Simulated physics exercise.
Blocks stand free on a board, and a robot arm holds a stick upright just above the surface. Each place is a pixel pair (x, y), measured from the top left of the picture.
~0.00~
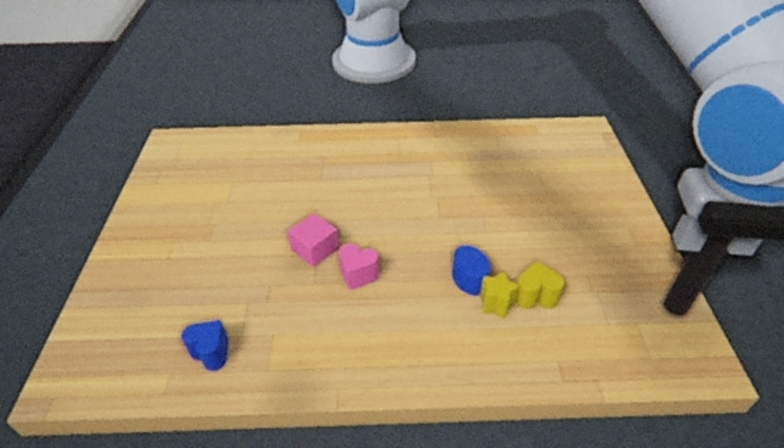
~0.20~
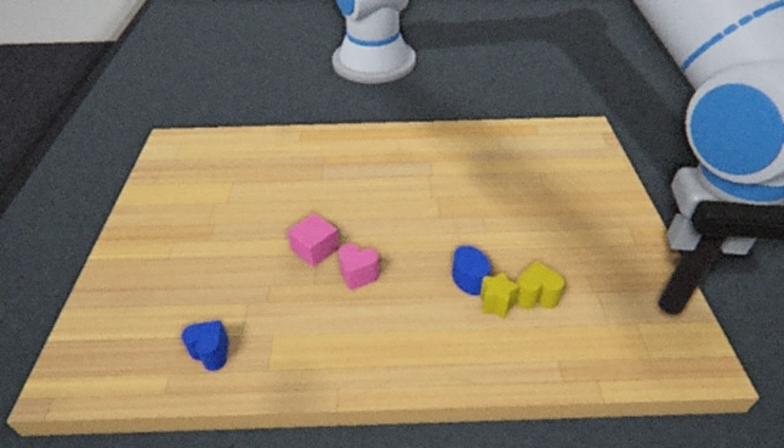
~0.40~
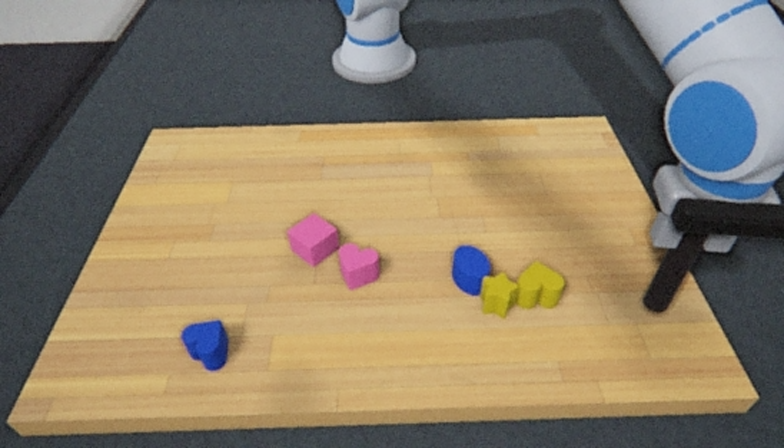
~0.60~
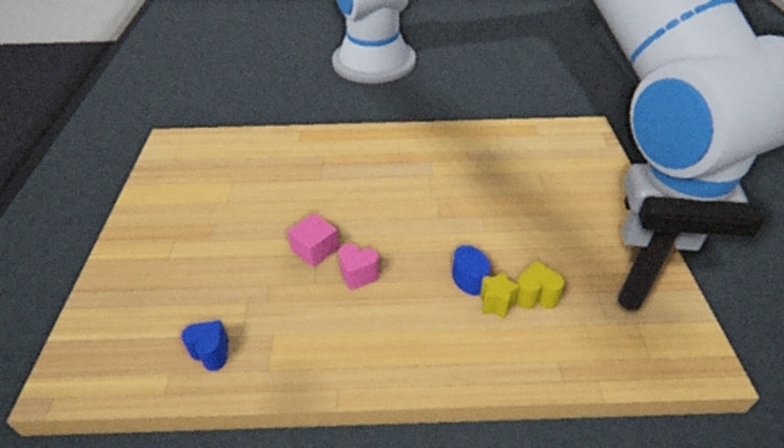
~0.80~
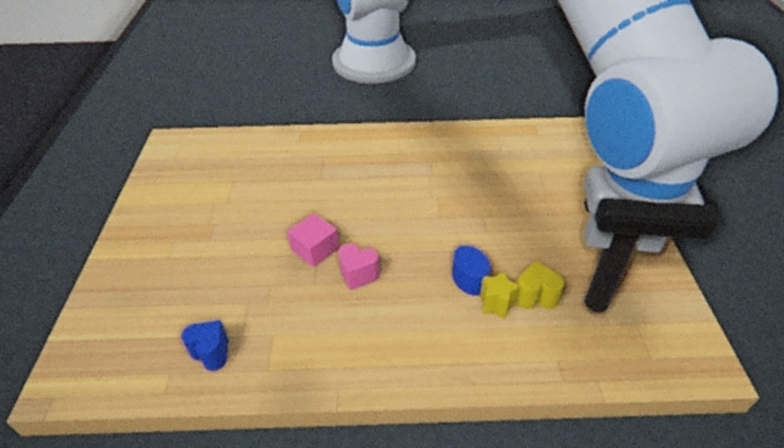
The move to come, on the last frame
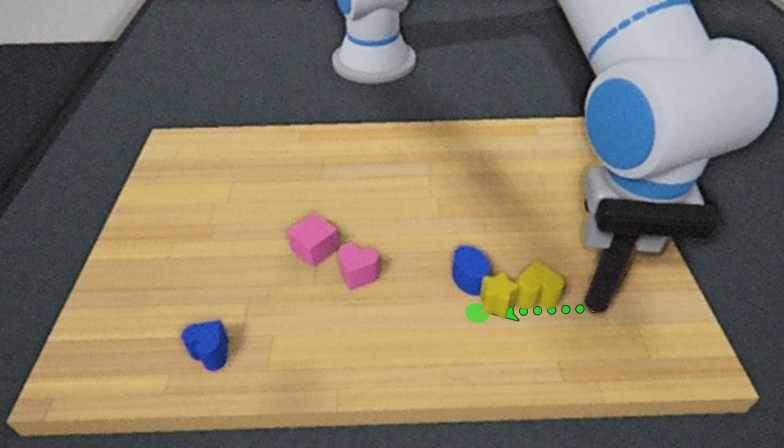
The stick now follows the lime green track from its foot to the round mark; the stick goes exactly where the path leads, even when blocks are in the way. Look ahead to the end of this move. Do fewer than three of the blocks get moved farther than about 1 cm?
No - that is not the case.
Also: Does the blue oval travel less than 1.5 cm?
I believe not.
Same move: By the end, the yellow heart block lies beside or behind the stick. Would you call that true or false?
Verdict: True.
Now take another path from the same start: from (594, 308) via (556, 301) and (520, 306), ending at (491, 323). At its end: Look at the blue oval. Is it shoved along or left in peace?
Put simply, it goes somewhere else.
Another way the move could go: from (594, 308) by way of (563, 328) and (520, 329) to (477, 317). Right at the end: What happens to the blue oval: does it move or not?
Once the stick is done, the blue oval is in a new spot.
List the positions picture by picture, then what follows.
In the first picture, tip of the stick at (676, 307), middles of tops, blue oval at (472, 260), yellow star-shaped block at (500, 285), yellow heart block at (541, 277).
In the second picture, stick at (670, 306), nothing pushed.
In the third picture, stick at (655, 304), nothing pushed.
In the fourth picture, stick at (630, 302), nothing pushed.
In the fifth picture, stick at (596, 304), blue oval at (472, 260), yellow star-shaped block at (500, 285), yellow heart block at (541, 277).
The line goes straight from (594, 308) to (477, 313).
The first path, step by step. One third of the way, stick at (556, 305); yellow heart block at (530, 273).
Two thirds of the way, stick at (516, 307); yellow star-shaped block at (494, 285), turned 15° anticlockwise; yellow heart block at (523, 269).
At the end, stick at (478, 308); blue oval at (459, 252), turned 30° clockwise; yellow star-shaped block at (462, 279), turned 15° clockwise; yellow heart block at (523, 269).
